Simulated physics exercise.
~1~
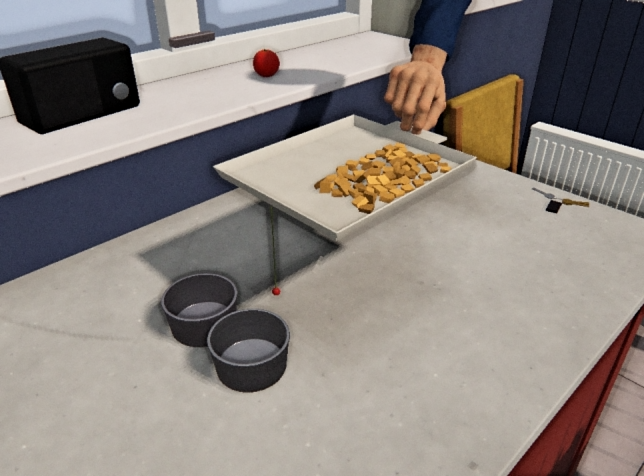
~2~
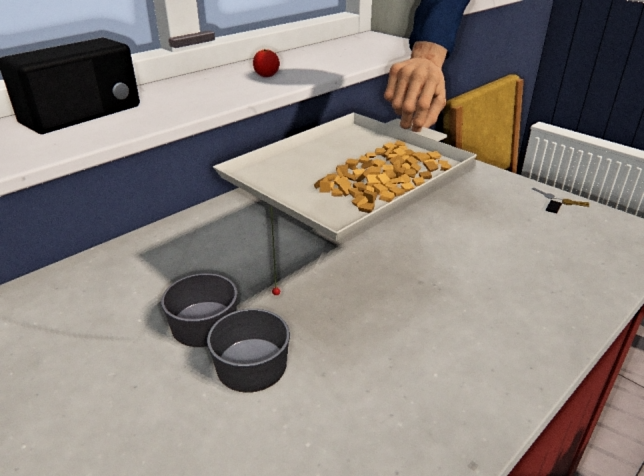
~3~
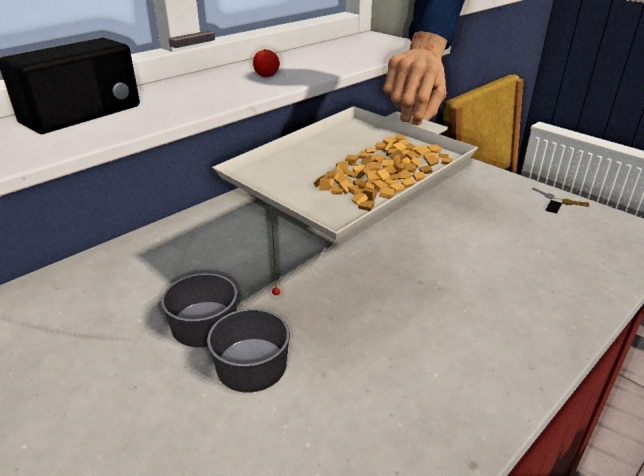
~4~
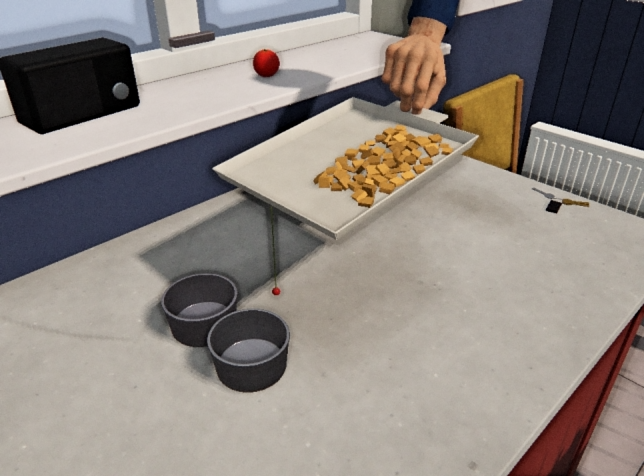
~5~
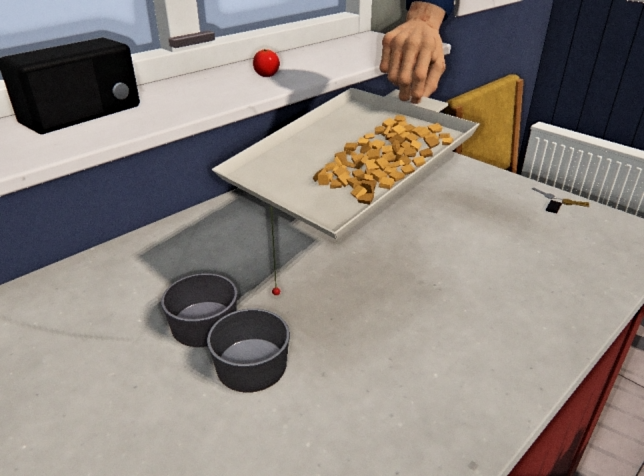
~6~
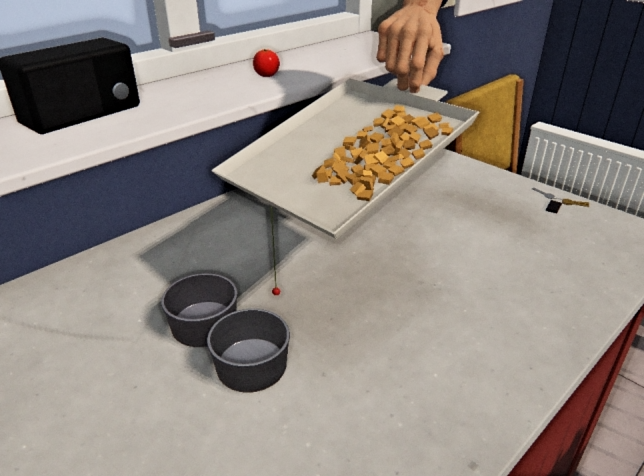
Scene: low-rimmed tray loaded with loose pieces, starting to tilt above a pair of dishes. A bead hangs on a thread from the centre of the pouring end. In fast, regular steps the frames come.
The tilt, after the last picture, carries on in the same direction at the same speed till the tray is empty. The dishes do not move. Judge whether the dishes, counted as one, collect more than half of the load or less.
It looks like most goes in the dishes, when all's done.
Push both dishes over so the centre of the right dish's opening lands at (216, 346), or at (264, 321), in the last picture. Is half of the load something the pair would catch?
Placing 1: A minority of it. Placing 2: A majority of it.
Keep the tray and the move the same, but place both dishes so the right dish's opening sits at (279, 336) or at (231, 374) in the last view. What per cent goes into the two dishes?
80 % and 0 %.
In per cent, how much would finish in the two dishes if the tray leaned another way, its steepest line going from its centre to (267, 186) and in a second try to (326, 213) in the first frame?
Somewhere close to 30 % the first time, 0 % the second.
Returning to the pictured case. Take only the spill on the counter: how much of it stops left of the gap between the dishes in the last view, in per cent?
Left fraction: Around 0 per cent.
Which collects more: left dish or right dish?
The right-positioned one, it's fuller.
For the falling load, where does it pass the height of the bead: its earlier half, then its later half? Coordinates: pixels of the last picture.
First half (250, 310); second half (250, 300).
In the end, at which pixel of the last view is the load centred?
Roughly at pixel (245, 353).
Shortly afterwards, tray tipped steeply; the bulk on the tray; only a few in the right dish; only a few outside both; a little in the air.
Next, tray tipped right over; a little on the tray; near a quarter in the right dish; near a quarter in the left dish; near a quarter outside both; near a quarter in the air.
Some moments later, tray tipped past a quarter turn; near half in the right dish; near a quarter in the left dish; near a third outside both.
In the end, tray tipped past a quarter turn; near half in the right dish; near a quarter in the left dish; near a third outside both.
